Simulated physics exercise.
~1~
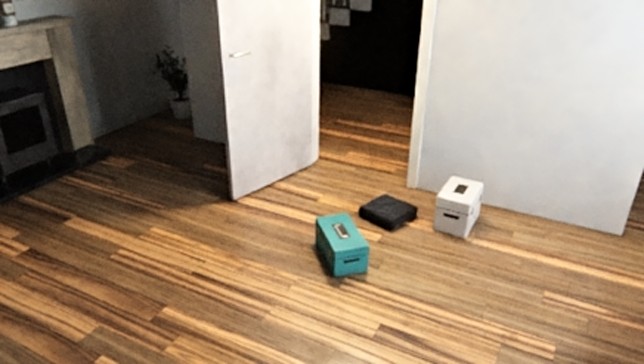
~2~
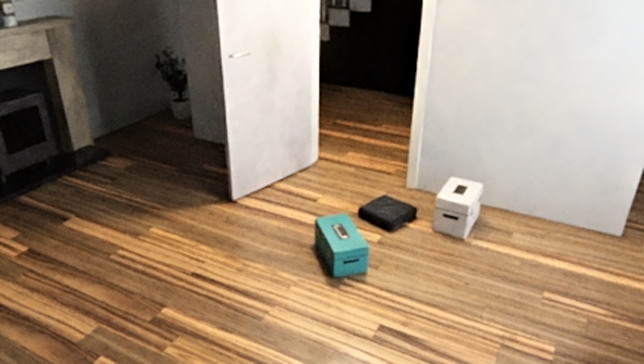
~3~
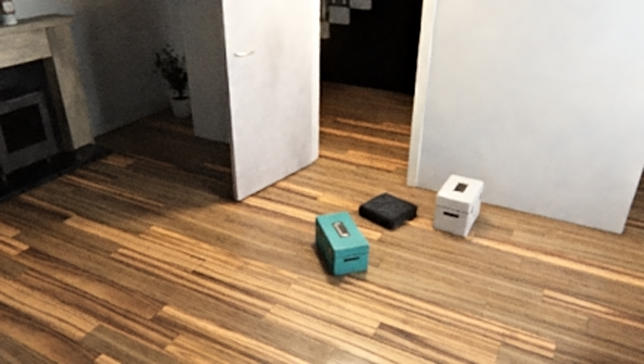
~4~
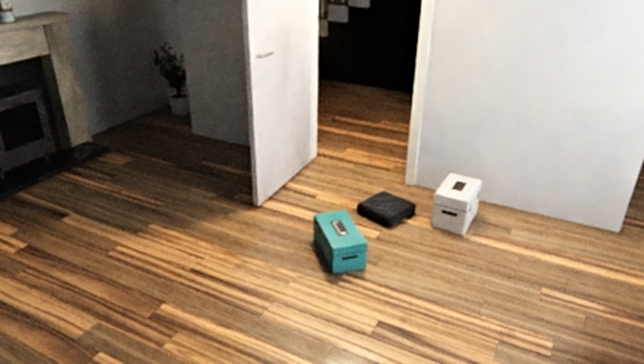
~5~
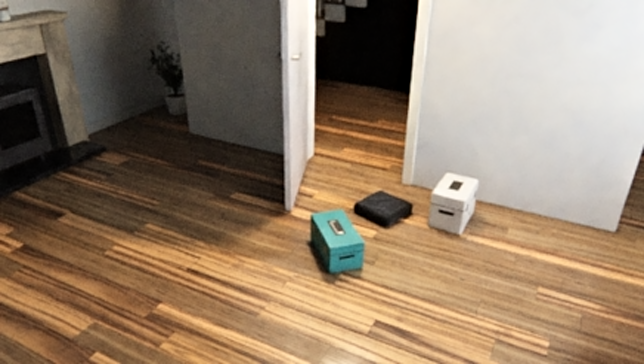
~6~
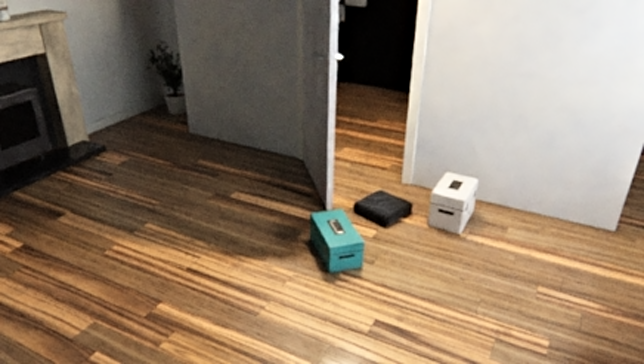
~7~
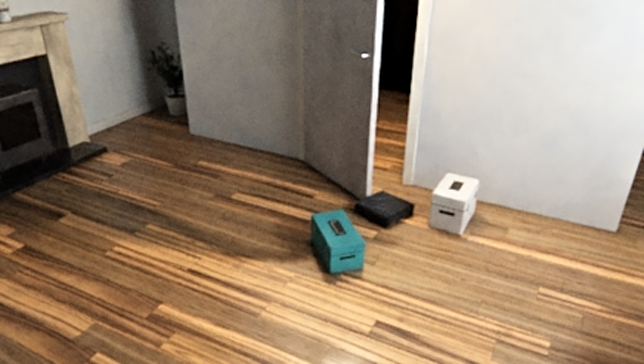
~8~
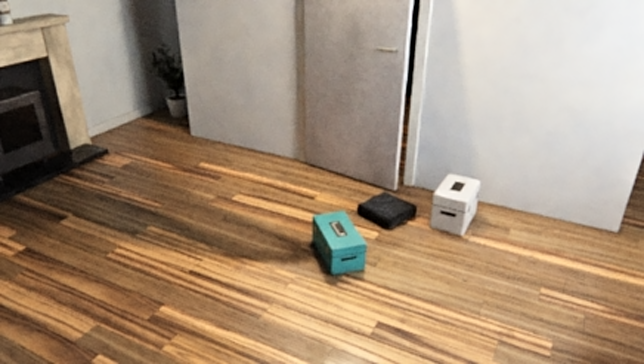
In a wood-floored room, an open door swings nearly shut behind three still objects.
